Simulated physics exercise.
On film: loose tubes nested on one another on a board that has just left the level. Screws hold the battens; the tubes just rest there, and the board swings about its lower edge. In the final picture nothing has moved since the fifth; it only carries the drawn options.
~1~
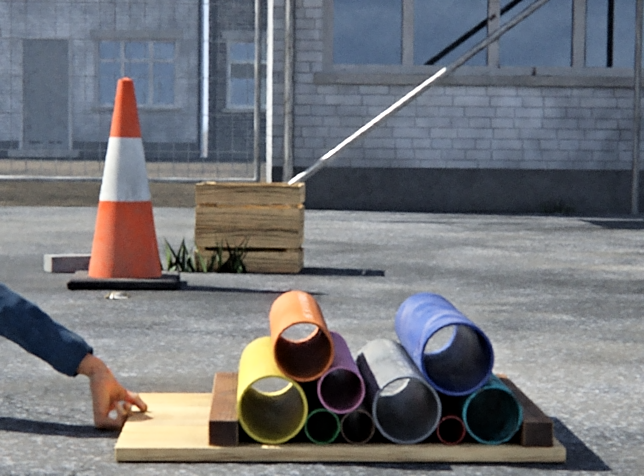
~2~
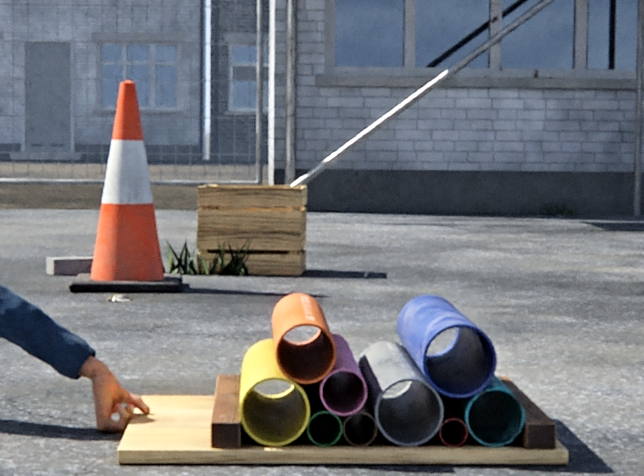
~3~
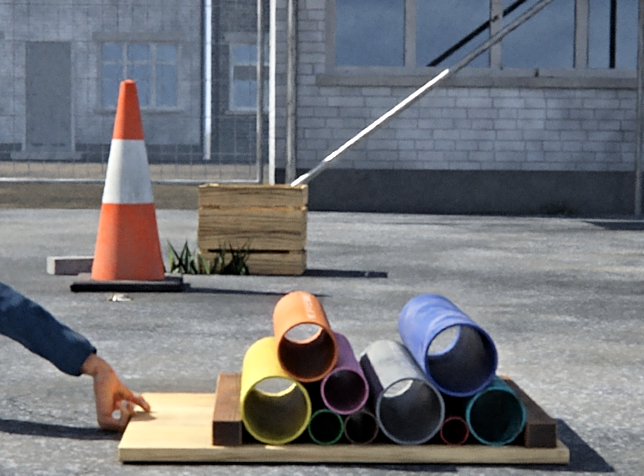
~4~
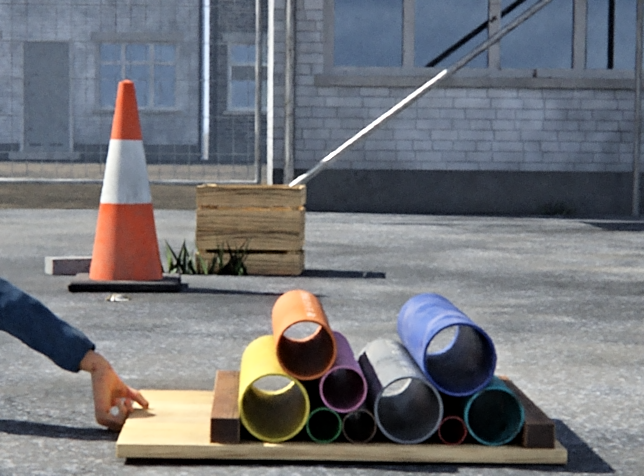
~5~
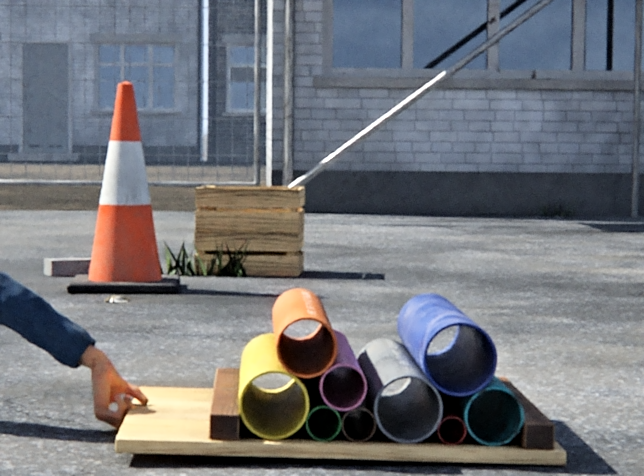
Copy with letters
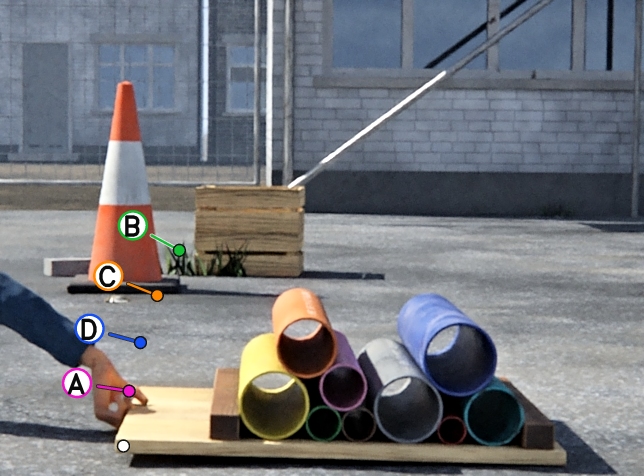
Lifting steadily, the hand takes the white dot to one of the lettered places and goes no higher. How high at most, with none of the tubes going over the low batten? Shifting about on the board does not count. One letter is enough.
B is the limit.
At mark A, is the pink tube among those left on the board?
Yes, with A.
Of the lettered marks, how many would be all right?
Four of the four.
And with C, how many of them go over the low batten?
It comes to none.
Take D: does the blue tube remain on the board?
Yes.
On the marked copy, A at (129, 391); B at (179, 250); C at (157, 295); D at (140, 343); the white dot at (124, 446).
Taking B. A third of the way, board at 16°.
Two thirds of the way, board at 28°.
When it is over, board at 28°, none over the low batten.
As for the rest, A none over the low batten; C none over the low batten; D none over the low batten.
